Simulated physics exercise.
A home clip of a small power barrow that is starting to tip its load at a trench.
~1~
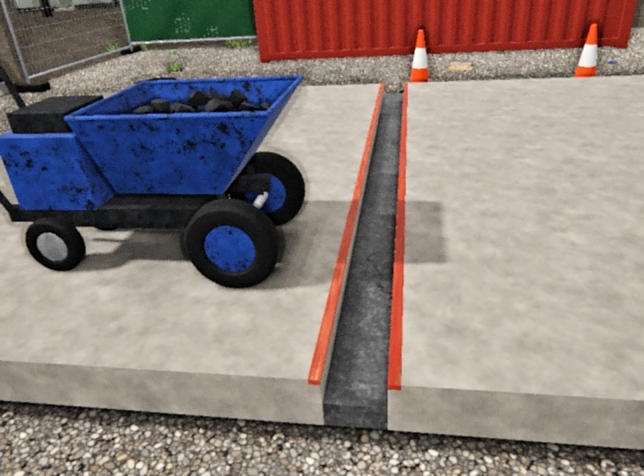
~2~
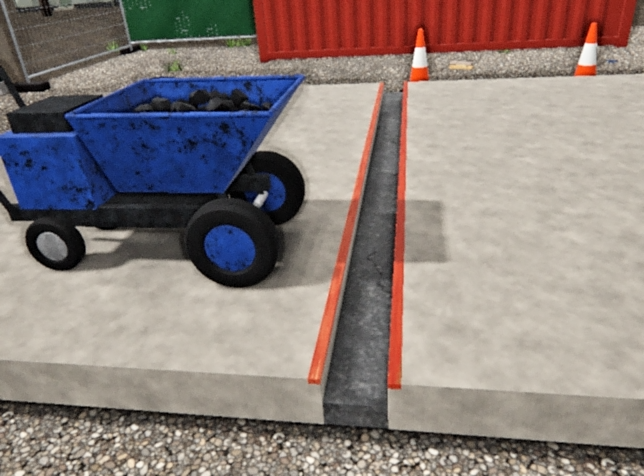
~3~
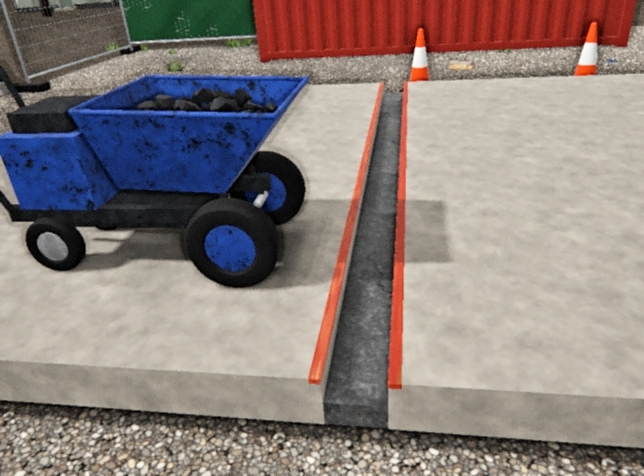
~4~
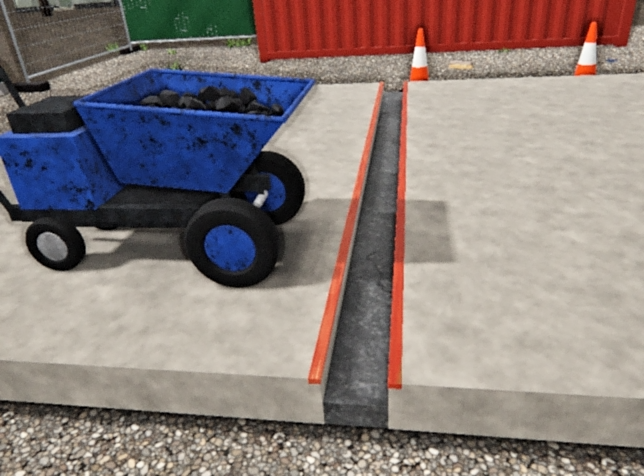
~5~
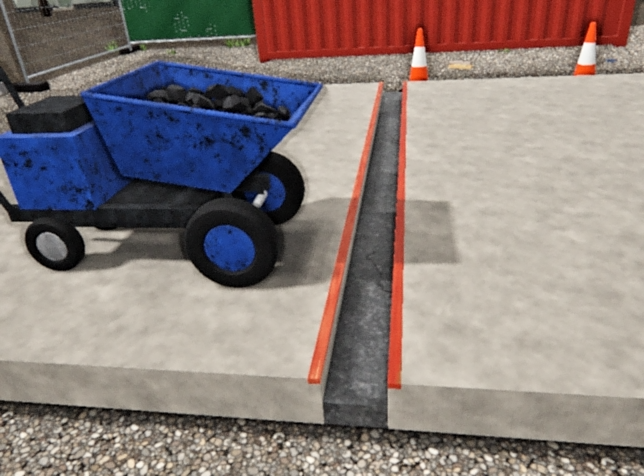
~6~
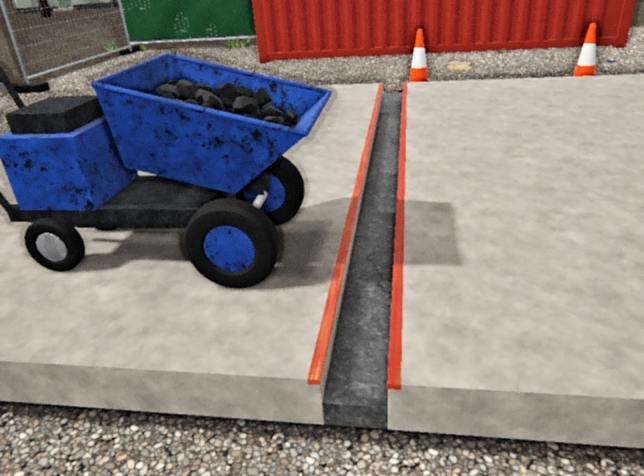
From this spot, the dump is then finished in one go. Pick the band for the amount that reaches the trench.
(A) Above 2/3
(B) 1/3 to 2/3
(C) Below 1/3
Option C: Below 1/3.
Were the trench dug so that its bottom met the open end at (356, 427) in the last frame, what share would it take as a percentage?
Estimated share: Approx. 30 %.
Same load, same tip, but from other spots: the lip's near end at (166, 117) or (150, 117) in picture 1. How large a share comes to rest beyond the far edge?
0 % for the first, 0 % for the second.
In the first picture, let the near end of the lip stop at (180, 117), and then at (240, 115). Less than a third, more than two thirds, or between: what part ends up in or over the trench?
The middle third, then one to two thirds.
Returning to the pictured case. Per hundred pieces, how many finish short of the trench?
Around 0 %.
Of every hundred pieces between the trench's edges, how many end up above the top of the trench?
Roughly 20 %.
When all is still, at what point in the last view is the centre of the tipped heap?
Last view, centre at rest - approx. (423, 249).
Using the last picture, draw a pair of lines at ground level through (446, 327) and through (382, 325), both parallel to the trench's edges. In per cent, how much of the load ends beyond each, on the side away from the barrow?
That's 30 in a hundred for the first and 60 in a hundred for the second.
Shortly afterwards, skip tipped steeply; the whole lot in the skip.
Next, skip tipped steeply; the bulk in the skip; only a few in or heaped over the trench; a little beyond it.
Some moments later, skip tipped right over; near a quarter in the skip; a little in or heaped over the trench; near two thirds beyond it.
In the end, skip tipped right over; near a quarter in the skip; near a quarter in or heaped over the trench; near two thirds beyond it.
